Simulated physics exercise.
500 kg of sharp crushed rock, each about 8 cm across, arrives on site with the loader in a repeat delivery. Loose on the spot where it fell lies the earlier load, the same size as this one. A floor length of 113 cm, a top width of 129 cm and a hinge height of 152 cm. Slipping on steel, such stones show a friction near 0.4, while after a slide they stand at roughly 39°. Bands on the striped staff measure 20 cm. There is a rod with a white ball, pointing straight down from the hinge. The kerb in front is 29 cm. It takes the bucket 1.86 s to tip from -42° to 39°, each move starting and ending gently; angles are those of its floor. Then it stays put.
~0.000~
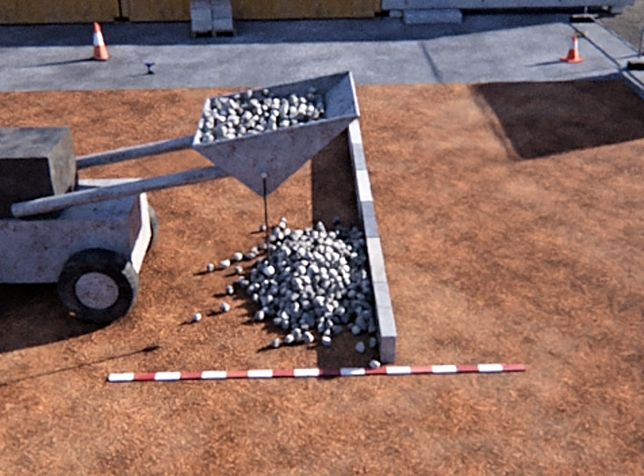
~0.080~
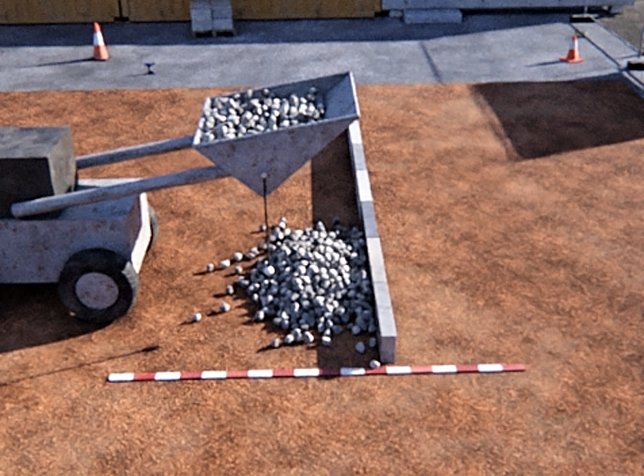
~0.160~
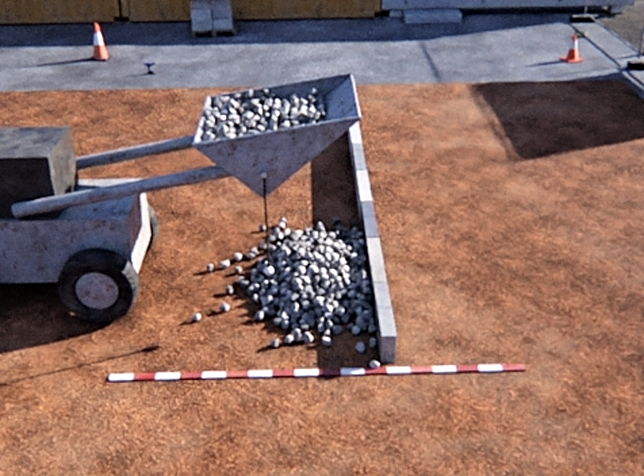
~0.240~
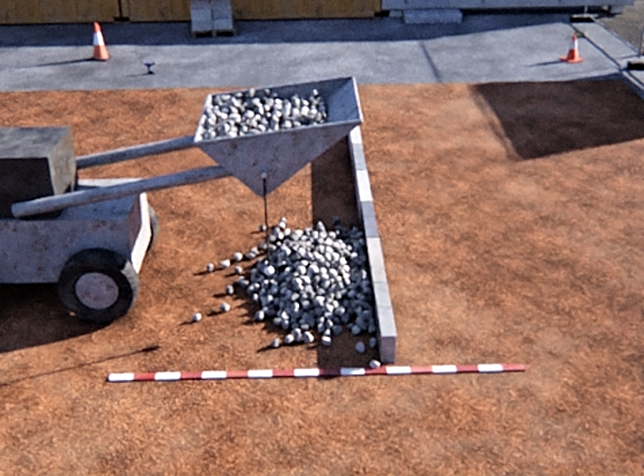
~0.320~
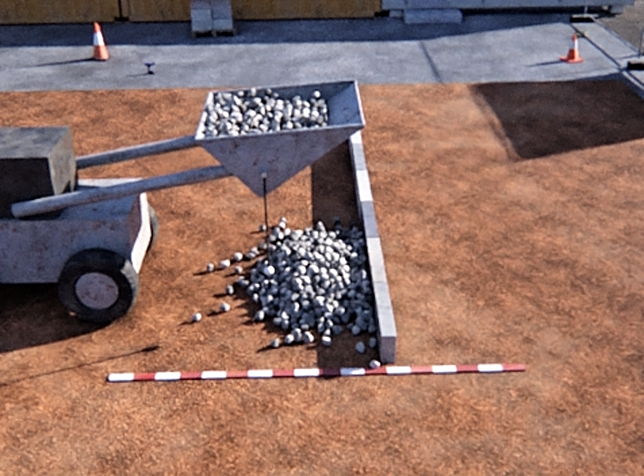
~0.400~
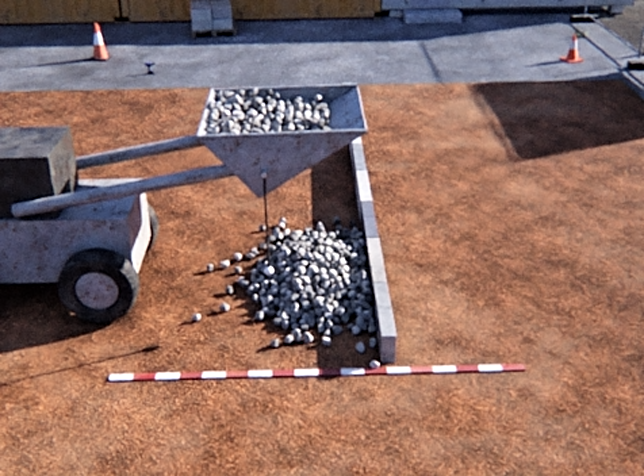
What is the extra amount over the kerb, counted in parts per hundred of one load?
Close to 49 parts in a hundred.
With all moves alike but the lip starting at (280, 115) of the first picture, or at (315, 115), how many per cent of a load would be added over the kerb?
0 % and 5 %.
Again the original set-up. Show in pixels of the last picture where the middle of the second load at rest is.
Middle: Approx. (378, 268) px.
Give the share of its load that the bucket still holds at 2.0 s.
Roughly 50 per cent is still inside.
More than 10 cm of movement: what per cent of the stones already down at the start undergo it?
Estimate: 0 %, roughly.
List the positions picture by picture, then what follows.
In the first frame, lip at (359, 115), floor tilted -42°, highest stones at (283, 102). The earlier load is highest near (316, 256), 29 cm above ground level, 100 % on this side of the kerb.
In the second frame, the bucket is at -42°, its lip at (359, 116); the top of the load is at (283, 102); the stones move at 0.0 m/s on average.
In the third frame, lip at (360, 118), floor tilted -40°, highest stones at (266, 103); the stones move at 0.1 m/s on average.
In the fourth frame, lip at (362, 121), floor tilted -38°, highest stones at (246, 100); the stones move at 0.1 m/s on average.
In the fifth frame, lip at (365, 126), floor tilted -36°, highest stones at (235, 100); the stones move at 0.2 m/s on average.
In the sixth frame, the bucket is at -32°, its lip at (367, 131); the top of the load is at (231, 100); the stones move at 0.2 m/s on average.
After 1.4 s the floor is at 27°; in per cent of one load, 100 in the bucket, 100 on this side of the kerb; the foremost stones are at (364, 268).
After 2.0 s the floor is at 39°; in per cent of one load, 52 in the bucket, 146 on this side of the kerb, 2 over the kerb; the foremost stones are at (396, 258).
After 2.3 s the floor is at 39°; in per cent of one load, 15 in the bucket, 158 on this side of the kerb, 27 over the kerb; the foremost stones are at (454, 271).
After 5.1 s the floor is at 39°; in per cent of one load, 0 in the bucket, 151 on this side of the kerb, 49 over the kerb; the foremost stones are at (499, 252). Net gain over the kerb, 49.
